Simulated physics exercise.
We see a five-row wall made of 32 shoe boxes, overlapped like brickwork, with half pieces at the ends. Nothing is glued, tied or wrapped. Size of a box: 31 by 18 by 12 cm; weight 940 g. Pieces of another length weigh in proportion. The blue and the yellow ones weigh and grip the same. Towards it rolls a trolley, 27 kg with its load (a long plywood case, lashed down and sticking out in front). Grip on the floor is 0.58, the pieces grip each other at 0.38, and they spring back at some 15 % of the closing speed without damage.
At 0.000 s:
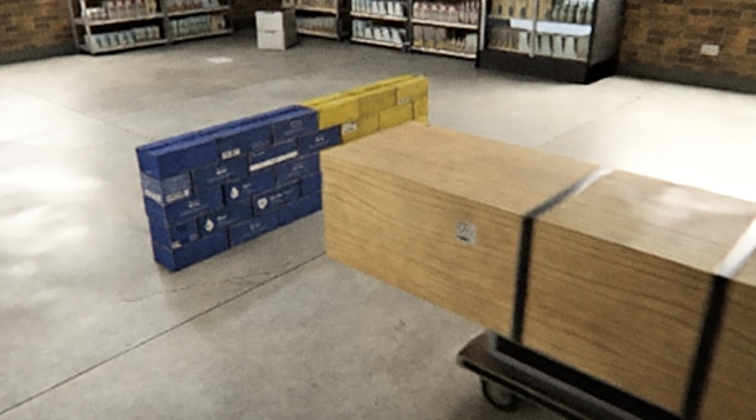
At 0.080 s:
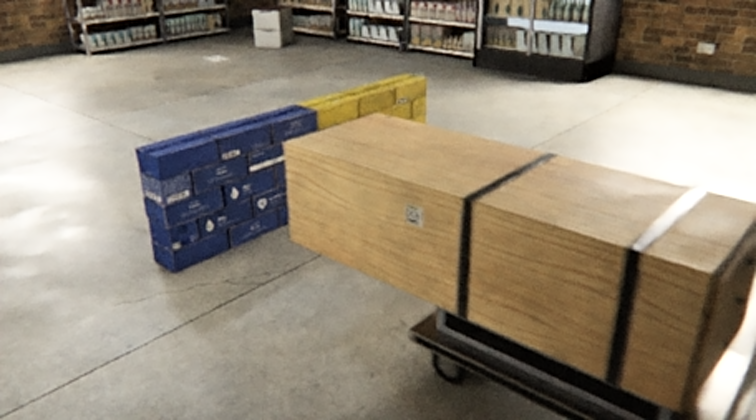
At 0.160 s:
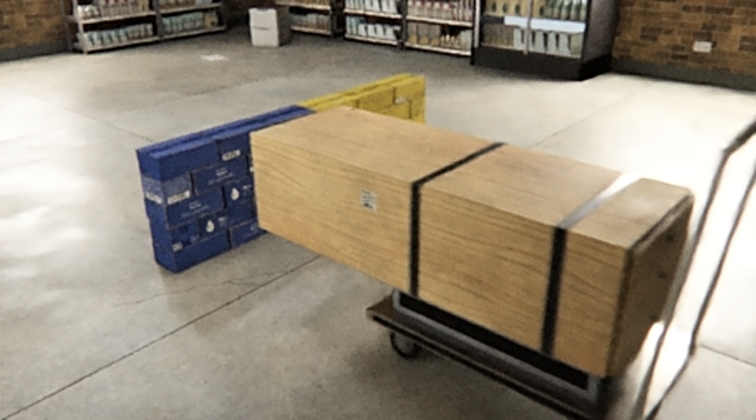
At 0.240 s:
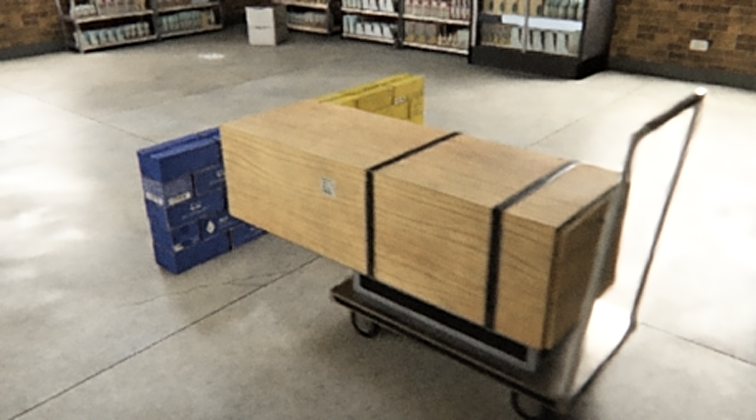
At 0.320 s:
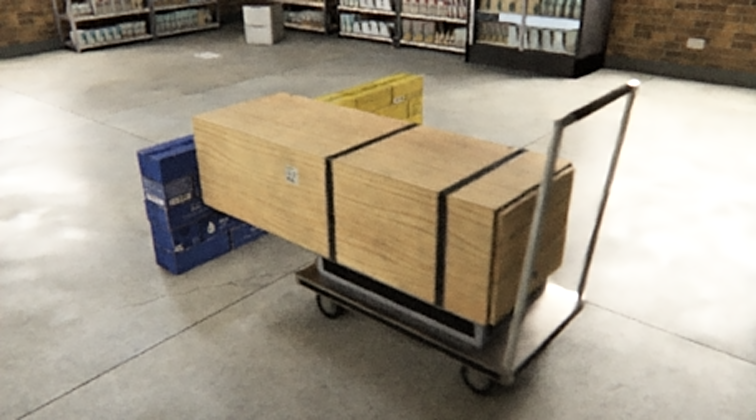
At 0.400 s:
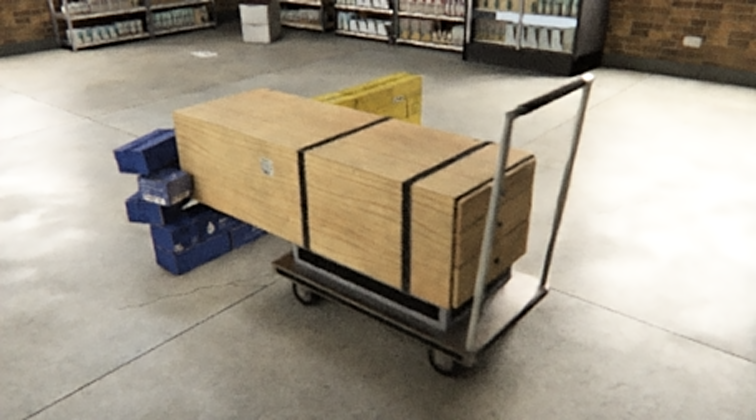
A long wooden case strapped to a trolley rolled leftward toward a low wall of blue and yellow boxes, then pushed into the blue end, knocking several blue boxes out of line.
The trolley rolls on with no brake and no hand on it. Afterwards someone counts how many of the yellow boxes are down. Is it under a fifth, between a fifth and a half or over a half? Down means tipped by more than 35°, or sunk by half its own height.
It comes to under a fifth.
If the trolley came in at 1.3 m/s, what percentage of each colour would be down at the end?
In that case yellow 10, blue 80 per cent.
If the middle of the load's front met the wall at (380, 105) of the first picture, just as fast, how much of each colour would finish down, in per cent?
In that case yellow 70, blue 0 per cent.
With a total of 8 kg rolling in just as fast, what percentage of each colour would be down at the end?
Then yellow 10, blue 60 per cent.
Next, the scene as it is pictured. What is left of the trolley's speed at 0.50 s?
Roughly 1.9 m/s.
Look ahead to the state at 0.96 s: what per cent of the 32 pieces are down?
By then 35 per cent.
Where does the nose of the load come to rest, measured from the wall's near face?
Some 165 cm beyond.
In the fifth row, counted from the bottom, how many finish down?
3 from that row.
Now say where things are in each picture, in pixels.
In the first frame (pixels give the middle of a visible side; the camera moves round a little), load (333, 190) 82 cm short of the wall; top yellow box (378, 102); top blue box (297, 127); none has stirred.
The second frame shows load (296, 177) 61 cm short of the wall; top yellow box (377, 102).
The third frame shows load (262, 166) 40 cm short of the wall; top yellow box (376, 102).
The fourth frame shows load (231, 156) 20 cm short of the wall; top yellow box (376, 102).
The fifth frame shows load (203, 147) just touching; top yellow box (375, 102).
The sixth frame shows load (183, 140) 16 cm into the wall's line; top yellow box (375, 101) 10 mm from its place; movement in 12 of them.
After 0.50 s, load 35 cm past the wall's line, still rolling; none of the 15 yellow boxes down (3 of 32 in all colours); top yellow box 11 mm from its place; top blue box 17° from how it stood.
After 0.70 s, load 71 cm past the wall's line, still rolling; none of the 15 yellow boxes down (9 of 32 in all colours); top yellow box 10 mm from its place; top blue box 61° from how it stood, 30 cm lower.
After 0.96 s, load 1.05 m past the wall's line, still rolling; none of the 15 yellow boxes down (11 of 32 in all colours); top yellow box 10 mm from its place; top blue box on its side.
After 1.36 s, load 1.40 m past the wall's line, still rolling; none of the 15 yellow boxes down (11 of 32 in all colours); top yellow box 10 mm from its place; top blue box on its side.
In the end (2.3 s), load 1.65 m past the wall's line, stopped; none of the 15 yellow boxes down (12 of 32 in all colours); top yellow box 10 mm from its place; top blue box on its side. That is 0 per cent. From the last view, middles, top yellow box near (364, 99), top blue box near (215, 154).
